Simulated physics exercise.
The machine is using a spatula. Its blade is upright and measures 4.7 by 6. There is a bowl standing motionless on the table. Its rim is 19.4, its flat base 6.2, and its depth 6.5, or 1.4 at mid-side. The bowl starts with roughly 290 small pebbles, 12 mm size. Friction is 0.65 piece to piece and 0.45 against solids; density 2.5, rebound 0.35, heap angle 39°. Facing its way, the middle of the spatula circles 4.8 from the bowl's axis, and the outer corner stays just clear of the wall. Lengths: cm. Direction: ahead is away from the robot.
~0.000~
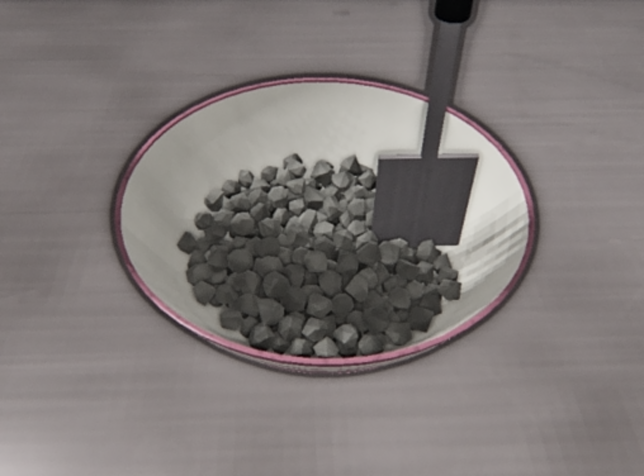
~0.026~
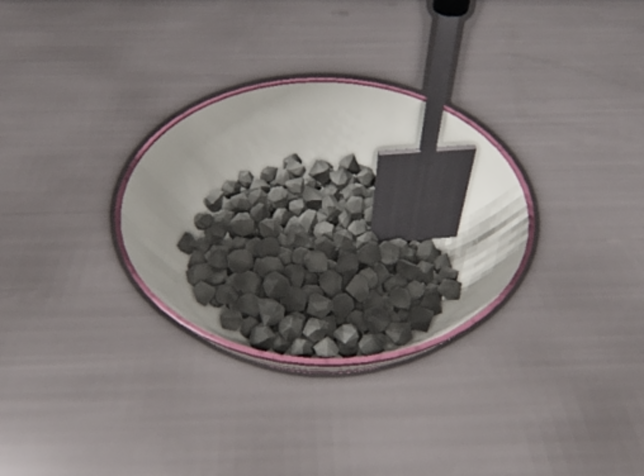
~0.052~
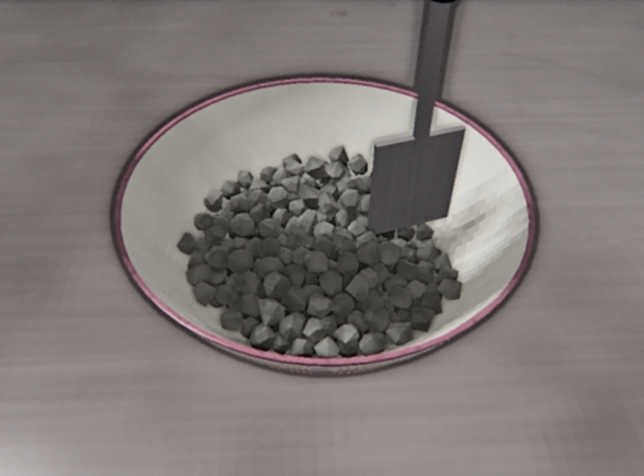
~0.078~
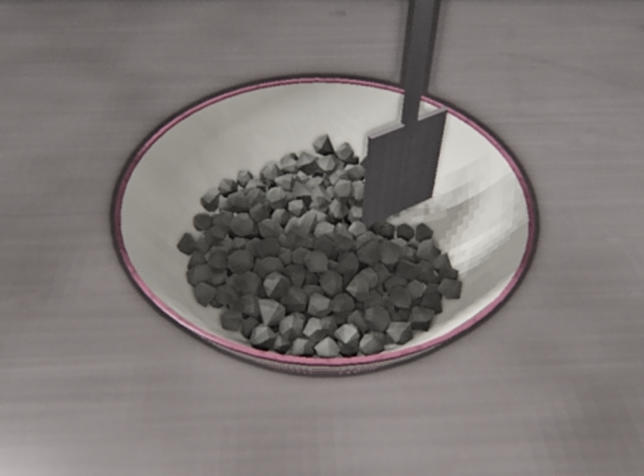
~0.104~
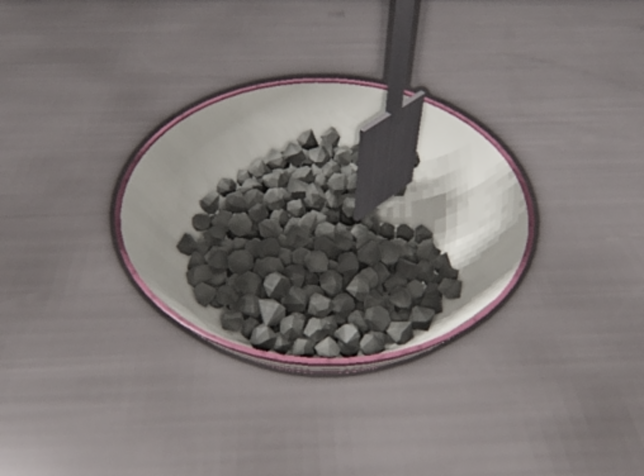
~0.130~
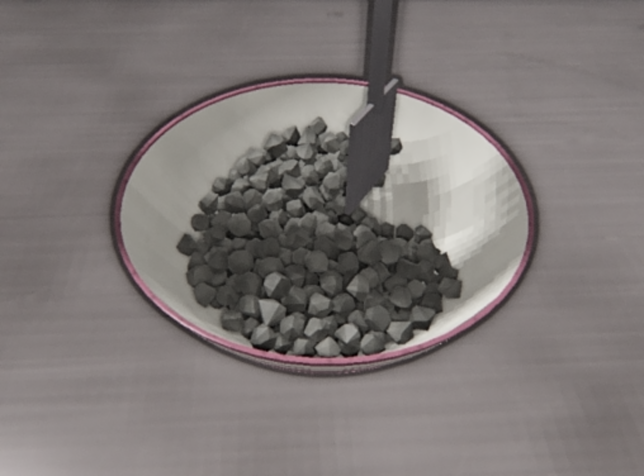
In this clip, a dark spatula held upright in a pale bowl of small grey pebbles sweeps from the right toward the far side, turning nearly edge-on as it pushes some pebbles leftward and up the bowl's far slope.
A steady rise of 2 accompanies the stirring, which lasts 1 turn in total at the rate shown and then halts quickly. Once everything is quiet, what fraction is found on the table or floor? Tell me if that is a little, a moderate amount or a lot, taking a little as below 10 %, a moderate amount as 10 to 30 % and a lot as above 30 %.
A little, below 10 %.
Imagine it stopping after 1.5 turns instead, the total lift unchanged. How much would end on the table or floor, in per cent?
Then roughly 5 percent.
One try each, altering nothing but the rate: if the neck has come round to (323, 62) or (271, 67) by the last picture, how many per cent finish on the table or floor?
Some 15 and 20 per cent.
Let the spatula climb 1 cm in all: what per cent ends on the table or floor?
About 5 percent.
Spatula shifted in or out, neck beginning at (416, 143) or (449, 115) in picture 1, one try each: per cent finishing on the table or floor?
Near 5 per cent and near 0 per cent, in that order.
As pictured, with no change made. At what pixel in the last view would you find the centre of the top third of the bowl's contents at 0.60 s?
The centre is roughly (395, 284).
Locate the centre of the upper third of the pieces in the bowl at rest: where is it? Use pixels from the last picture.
I'd say close to (359, 237).
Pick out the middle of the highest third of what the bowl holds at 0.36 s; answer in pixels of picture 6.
Roughly at (231, 258).
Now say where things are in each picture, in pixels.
In the first picture, spatula neck at (433, 129), 0° round; upper third of the load around (316, 241), from x 185 to 450, top at y 165; 288 in the bowl.
In the second picture, spatula neck at (432, 123), 4° round; upper third of the load around (316, 241), from x 185 to 450, top at y 165.
In the third picture, spatula neck at (425, 109), 16° round; upper third of the load around (316, 236), from x 185 to 450, top at y 155.
In the fourth picture, spatula neck at (413, 95), 29° round; upper third of the load around (319, 230), from x 185 to 450, top at y 145.
In the fifth picture, spatula neck at (396, 84), 42° round; upper third of the load around (317, 221), from x 185 to 450, top at y 140.
In the sixth picture, spatula neck at (377, 74), 55° round; upper third of the load around (304, 210), from x 185 to 450, top at y 130; 288 in the bowl.
After 0.36 s, 173° round, highest piece 7 above the table; 287 in the bowl, 1 in flight or on the tool.
After 0.60 s, 291° round, highest piece 8 above the table; 281 in the bowl, 1 on the table or floor, 6 in flight or on the tool.
After 0.91 s, 0° round, highest piece 7 above the table; 275 in the bowl, 13 on the table or floor.
After 1.61 s, 0° round, highest piece 7 above the table; 275 in the bowl, 13 on the table or floor.
At rest, 275 in the bowl, 13 on the table or floor. That is 5 % on the table or floor.
